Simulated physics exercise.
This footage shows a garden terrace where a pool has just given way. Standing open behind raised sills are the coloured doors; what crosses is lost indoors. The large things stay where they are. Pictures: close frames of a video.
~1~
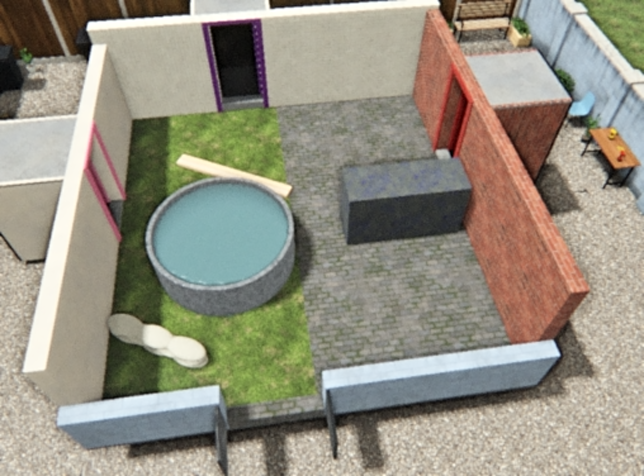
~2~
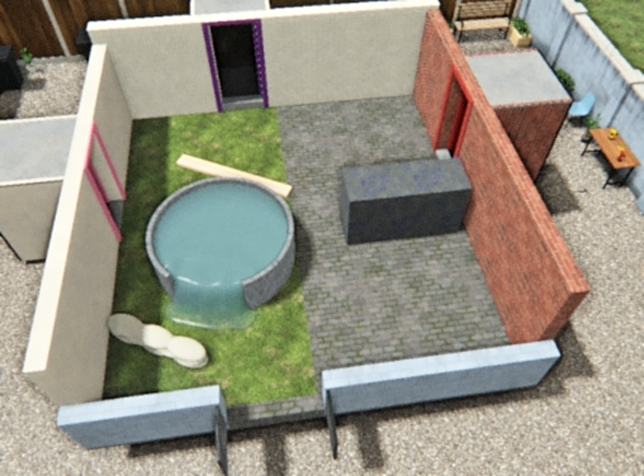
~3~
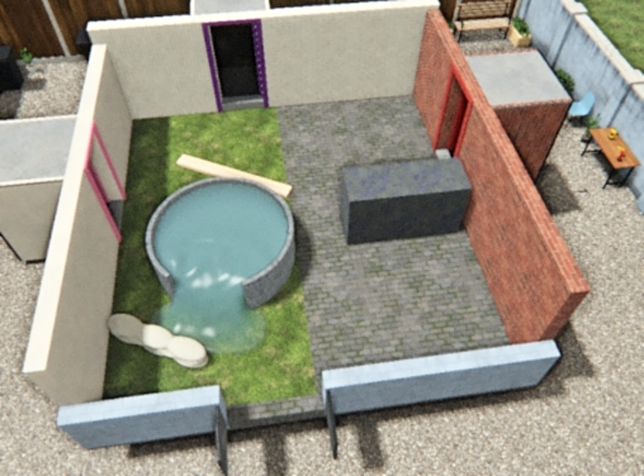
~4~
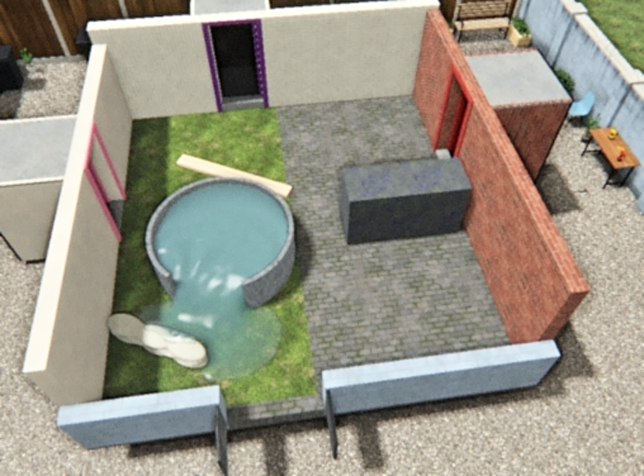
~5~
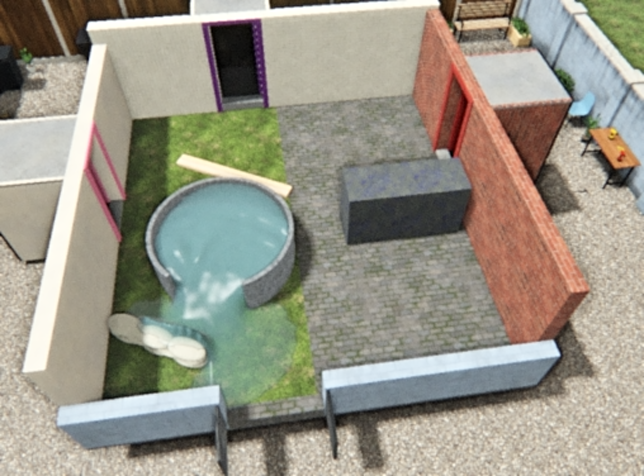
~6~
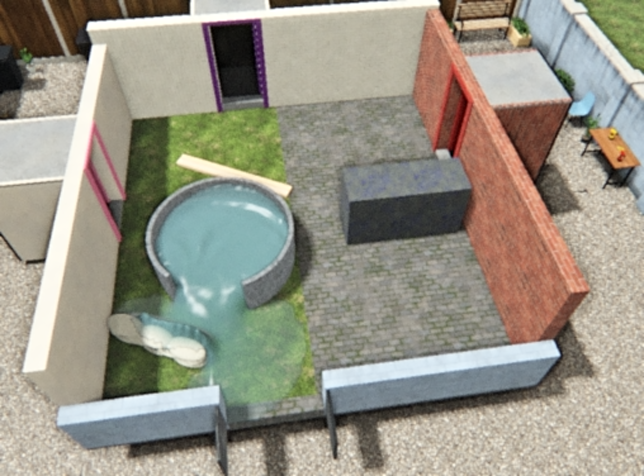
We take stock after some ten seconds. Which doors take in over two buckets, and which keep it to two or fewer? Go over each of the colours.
Outcome: I predict the purple door will remain at two buckets or below. I predict the red door will remain at two buckets or below. I predict the pink door will overshoot two buckets.
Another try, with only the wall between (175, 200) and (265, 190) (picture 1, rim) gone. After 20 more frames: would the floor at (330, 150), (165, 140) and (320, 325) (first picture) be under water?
Soaked, soaked, untouched.
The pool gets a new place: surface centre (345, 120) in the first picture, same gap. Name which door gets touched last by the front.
Bringing up the rear is the purple door.
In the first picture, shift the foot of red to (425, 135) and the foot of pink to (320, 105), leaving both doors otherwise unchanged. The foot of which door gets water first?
Answer: The purple one.
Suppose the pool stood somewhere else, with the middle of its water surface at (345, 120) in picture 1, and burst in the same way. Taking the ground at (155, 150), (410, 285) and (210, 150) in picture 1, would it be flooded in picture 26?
The three spots read left dry, left dry, left dry.
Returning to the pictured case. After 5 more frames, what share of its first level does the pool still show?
Roughly 64 percent.
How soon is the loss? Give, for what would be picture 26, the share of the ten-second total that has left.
Approximately 55 in a hundred, I think.
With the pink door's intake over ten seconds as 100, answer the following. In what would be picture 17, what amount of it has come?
Near 0 in a hundred.
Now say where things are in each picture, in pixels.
In the first frame, still water in the round pool at (221, 232).
In the second frame, water pours out at (209, 303) and has run to (251, 318).
In the third frame, the front is at (156, 334), out from the gap at (209, 305).
In the fourth frame, the front is at (265, 358), out from the gap at (209, 306).
In the fifth frame, water pours out at (209, 306) and has run to a hidden place.
In the sixth frame, the front is at a hidden place, out from the gap at (209, 305).
A moment on, water covers 20 % of the floor; the purple door not reached, the red door not reached, the pink door not reached.
Next, water covers 25 % of the floor; the purple door not reached, the red door not reached, the pink door wet at the sill, nothing in.
Then, water covers 40 % of the floor; the purple door not reached, the red door not reached, the pink door under two buckets in.
Later, water covers 55 % of the floor; the purple door not reached, the red door not reached, the pink door over two buckets in.
In the end, water covers 70 % of the floor; the purple door wet at the sill, nothing in, the red door wet at the sill, nothing in, the pink door over two buckets in.
